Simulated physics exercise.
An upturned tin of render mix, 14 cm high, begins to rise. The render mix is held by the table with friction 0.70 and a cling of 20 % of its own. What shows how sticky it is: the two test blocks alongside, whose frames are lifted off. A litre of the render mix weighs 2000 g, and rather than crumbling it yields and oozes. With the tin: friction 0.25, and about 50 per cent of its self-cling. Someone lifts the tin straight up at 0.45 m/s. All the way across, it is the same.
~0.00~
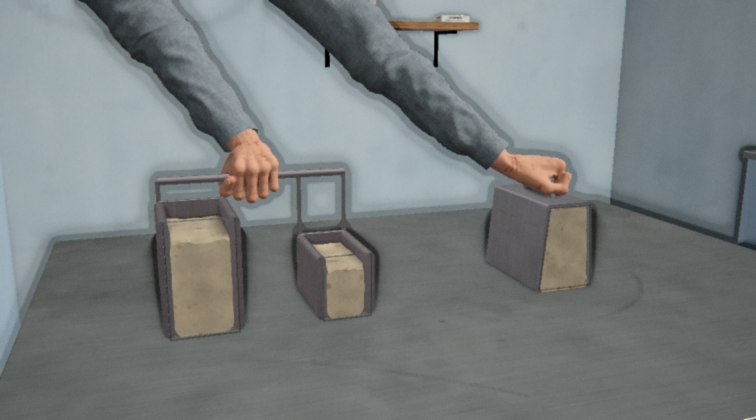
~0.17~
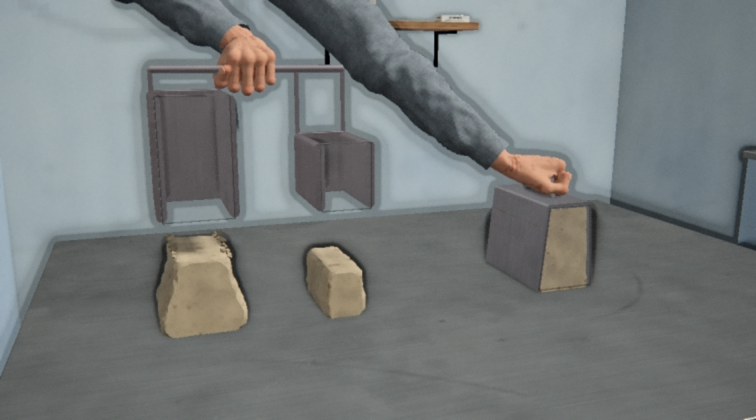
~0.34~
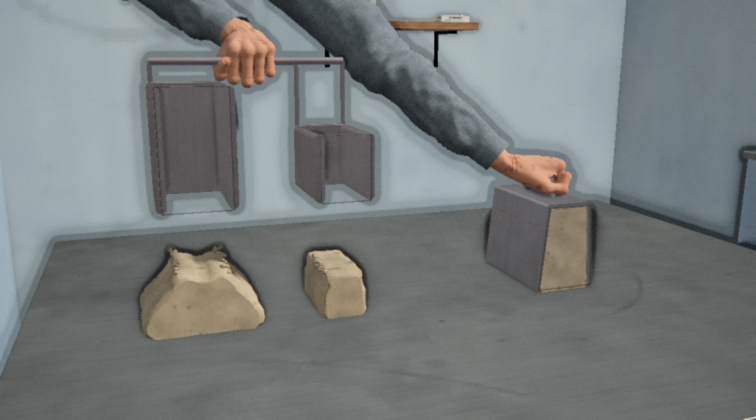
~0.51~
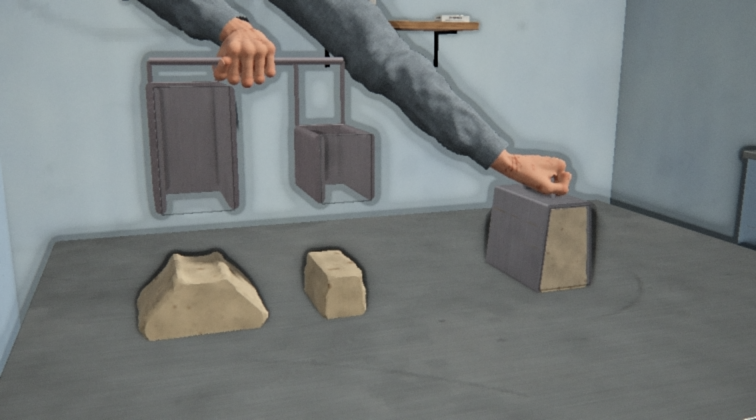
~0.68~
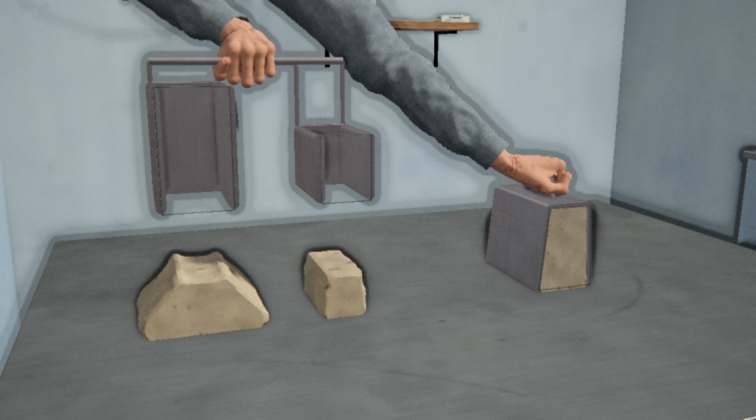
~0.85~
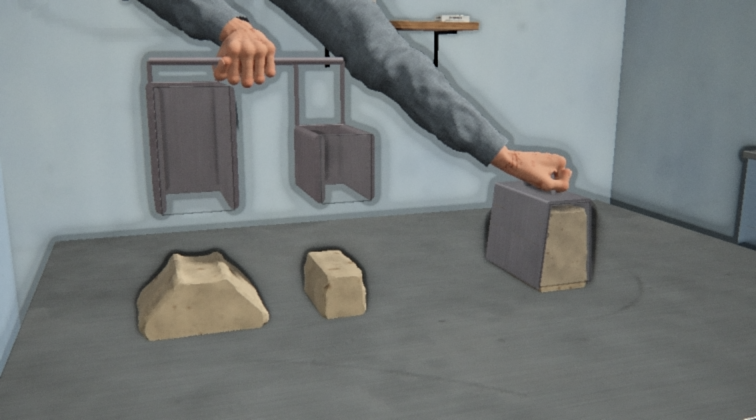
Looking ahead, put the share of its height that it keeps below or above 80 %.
You'll find it comes out falling short of 80 %.
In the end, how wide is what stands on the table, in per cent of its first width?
About 190 per cent.
After 1.05 s, the tin is up by 9.0 cm.
After 1.29 s, the tin is up by 20 cm; what stands on the table is 60 % of the tin's depth.
After 1.54 s, the tin is up by 26 cm; what stands on the table is 58 % of the tin's depth.
After 1.78 s, the tin is up by 26 cm; what stands on the table is 57 % of the tin's depth.
After 1.88 s, the tin is up by 26 cm; what stands on the table is 57 % of the tin's depth.
